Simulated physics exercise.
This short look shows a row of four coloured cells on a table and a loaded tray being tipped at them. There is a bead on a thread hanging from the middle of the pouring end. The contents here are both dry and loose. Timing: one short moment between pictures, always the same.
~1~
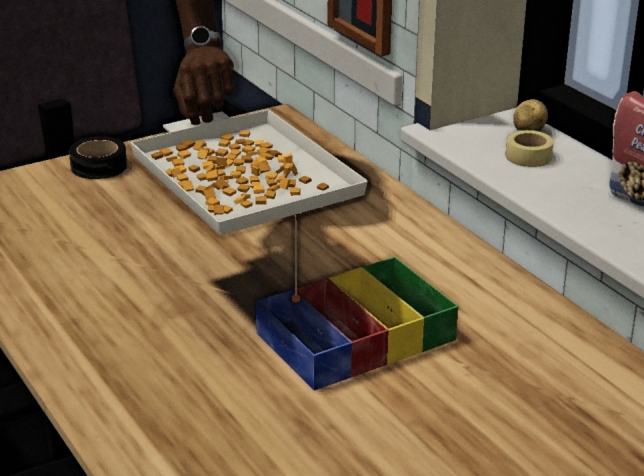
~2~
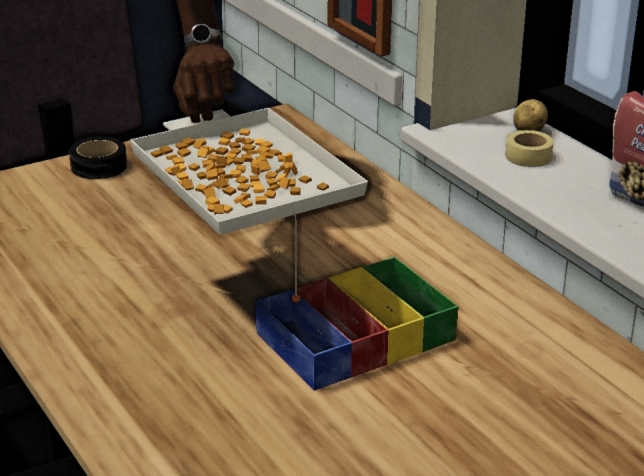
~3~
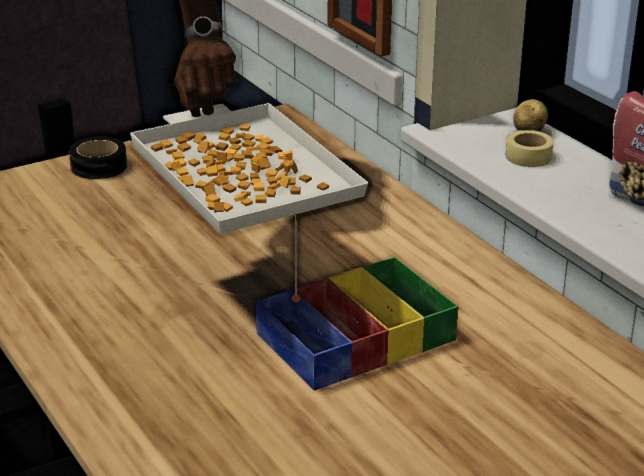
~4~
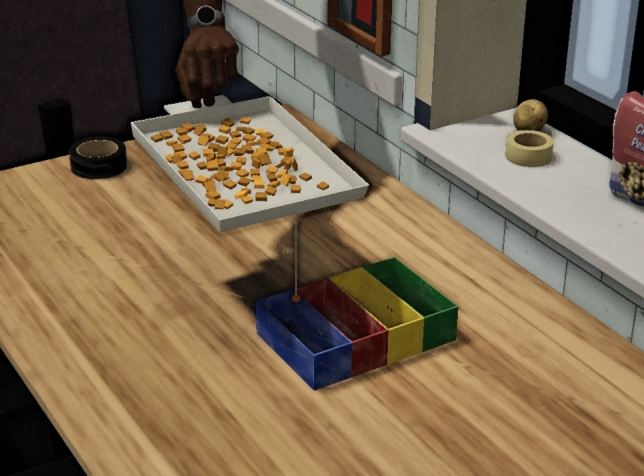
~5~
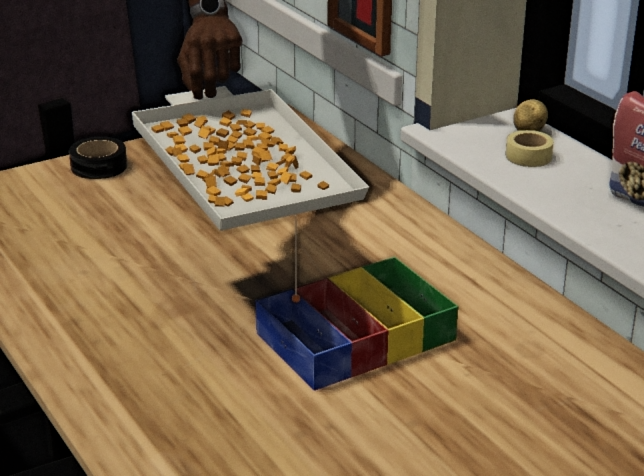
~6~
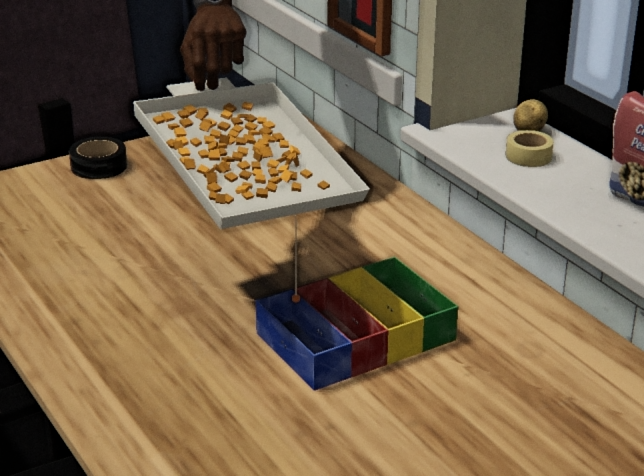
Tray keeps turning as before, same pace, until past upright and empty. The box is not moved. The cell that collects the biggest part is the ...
... Yellow one.
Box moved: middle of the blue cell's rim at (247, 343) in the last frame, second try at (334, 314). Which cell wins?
The first time it is that green cell, and the second time it is red.
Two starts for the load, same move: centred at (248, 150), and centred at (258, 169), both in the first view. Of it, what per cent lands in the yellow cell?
About 70 %, then about 50 %.
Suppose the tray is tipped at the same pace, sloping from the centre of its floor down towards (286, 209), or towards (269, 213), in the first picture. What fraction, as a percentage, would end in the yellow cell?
Roughly 10 per cent, and 0 per cent.
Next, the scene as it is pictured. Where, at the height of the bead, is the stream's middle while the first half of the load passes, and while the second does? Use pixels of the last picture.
Around (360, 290) and then (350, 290).
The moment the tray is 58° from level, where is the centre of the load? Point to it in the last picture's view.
Near the pixel (318, 179).
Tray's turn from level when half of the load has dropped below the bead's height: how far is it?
Angle: Close to 105°.
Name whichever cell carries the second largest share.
The answer is the red one.
Soon, tray tipped steeply; nearly all on the tray; a stray few in the yellow cell; a stray few falling or outside the box.
A while on, tray tipped right over; most on the tray; a small part in the yellow cell; a small part in the red cell.
Towards the end, tray tipped past a quarter turn; about half in the yellow cell; about a third in the red cell; a small part in the blue cell; a stray few in the green cell.
Finally, tray tipped past a quarter turn; about half in the yellow cell; about a third in the red cell; a small part in the blue cell; a stray few in the green cell.
